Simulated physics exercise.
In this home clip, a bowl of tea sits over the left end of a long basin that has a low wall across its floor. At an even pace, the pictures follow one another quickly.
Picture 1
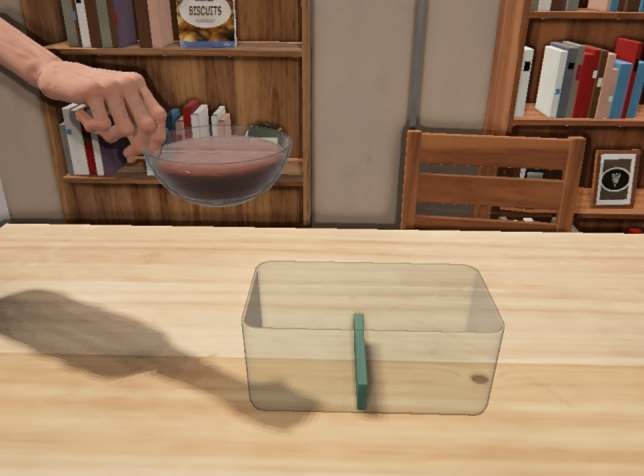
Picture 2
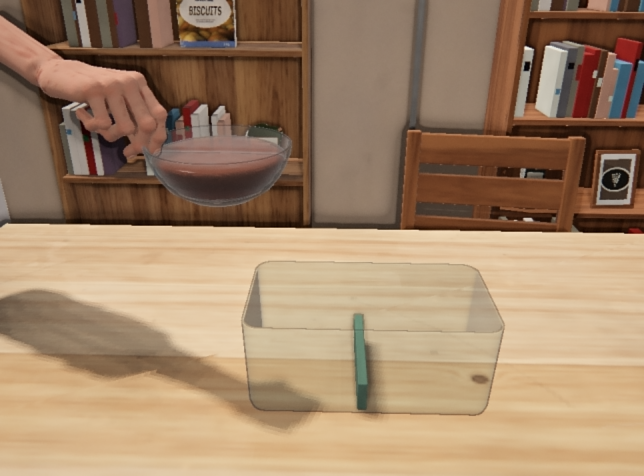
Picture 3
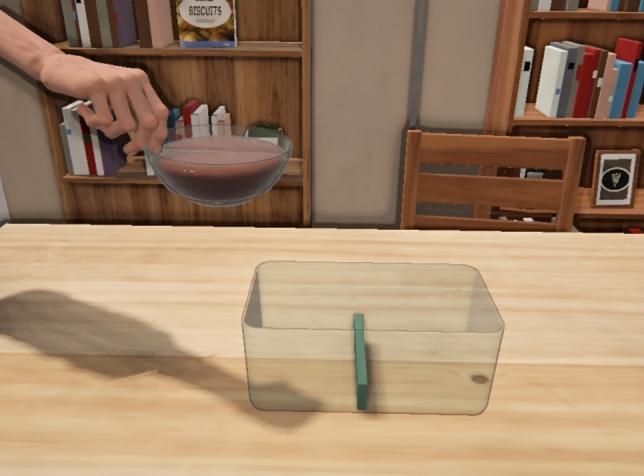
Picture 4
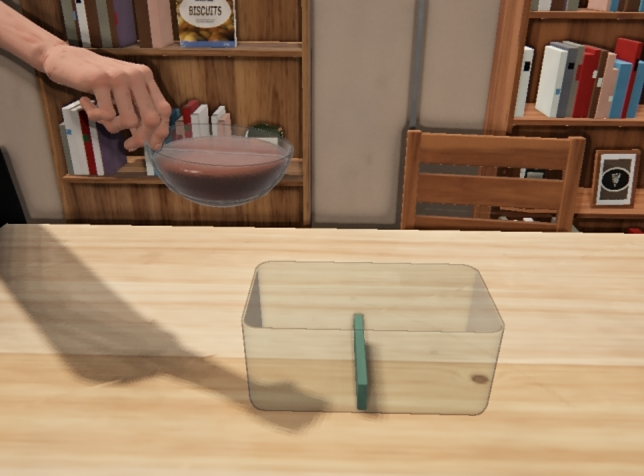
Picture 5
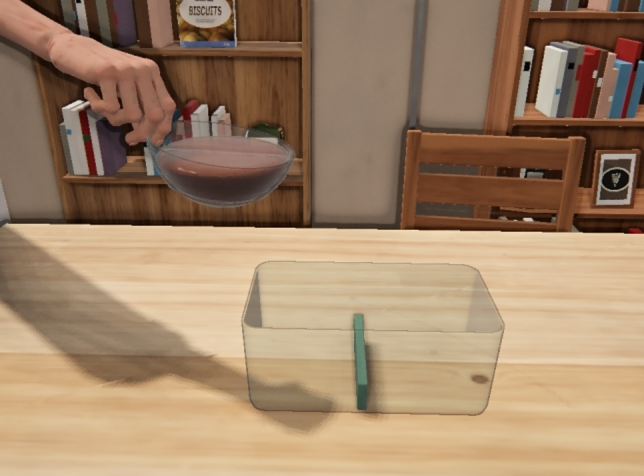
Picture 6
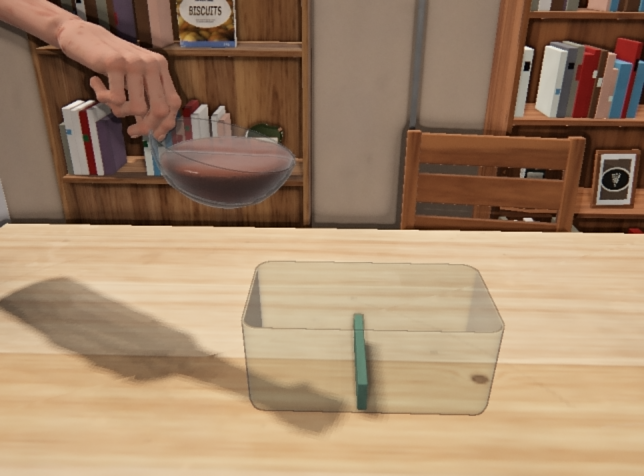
At the start, a hand holds a clear glass bowl of reddish-brown liquid level above the left end of a clear basin with a low green wall across its floor. The hand then gradually tilts the bowl rightward, lowering its right rim slightly, while the basin stays still on the wooden table.
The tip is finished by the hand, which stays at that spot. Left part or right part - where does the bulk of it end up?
The left part.
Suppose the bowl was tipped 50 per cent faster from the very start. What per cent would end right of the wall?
Roughly 25 percent.
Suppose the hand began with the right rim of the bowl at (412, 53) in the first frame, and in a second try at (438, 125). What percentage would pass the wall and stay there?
It comes out at around 70 percent and then around 60 percent.
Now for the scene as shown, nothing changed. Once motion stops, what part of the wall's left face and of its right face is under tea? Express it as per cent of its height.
Left 50 per cent, right 20.
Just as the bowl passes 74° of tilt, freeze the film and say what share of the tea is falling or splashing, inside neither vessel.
It comes to around 35 per cent.
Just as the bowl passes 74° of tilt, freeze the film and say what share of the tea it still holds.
I'd put it at some 15 in a hundred.
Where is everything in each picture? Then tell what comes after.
The first picture shows tilt 0°; pouring edge (290, 145); surface from (154, 150) to (287, 152); the long basin's rim runs from (250, 292) to (490, 297); the wall's top is at (360, 347).
The second picture shows tilt 1°; pouring edge (291, 146); surface from (154, 150) to (287, 153).
The third picture shows tilt 3°; pouring edge (291, 148); surface from (155, 149) to (288, 154).
The fourth picture shows tilt 6°; pouring edge (292, 152); surface from (157, 148) to (289, 155).
The fifth picture shows tilt 10°; pouring edge (294, 158); surface from (159, 149) to (290, 155).
The sixth picture shows tilt 15°; pouring edge (294, 164); surface from (163, 150) to (294, 158); 1 per cent is over the edge.
A moment on, the tilt is 74° and 17 per cent is still to pour, 27 is left of the wall and 19 right of it.
Next, the tilt is 111° and 0 per cent is still to pour, 69 is left of the wall and 30 right of it.
Then the tilt is 121° and 0 per cent is still to pour, 68 is left of the wall and 31 right of it.
Later the tilt is 121° and 0 per cent is still to pour, 68 is left of the wall and 31 right of it.
In the end 67 per cent lies left of the wall, 32 right of it and 1 outside.
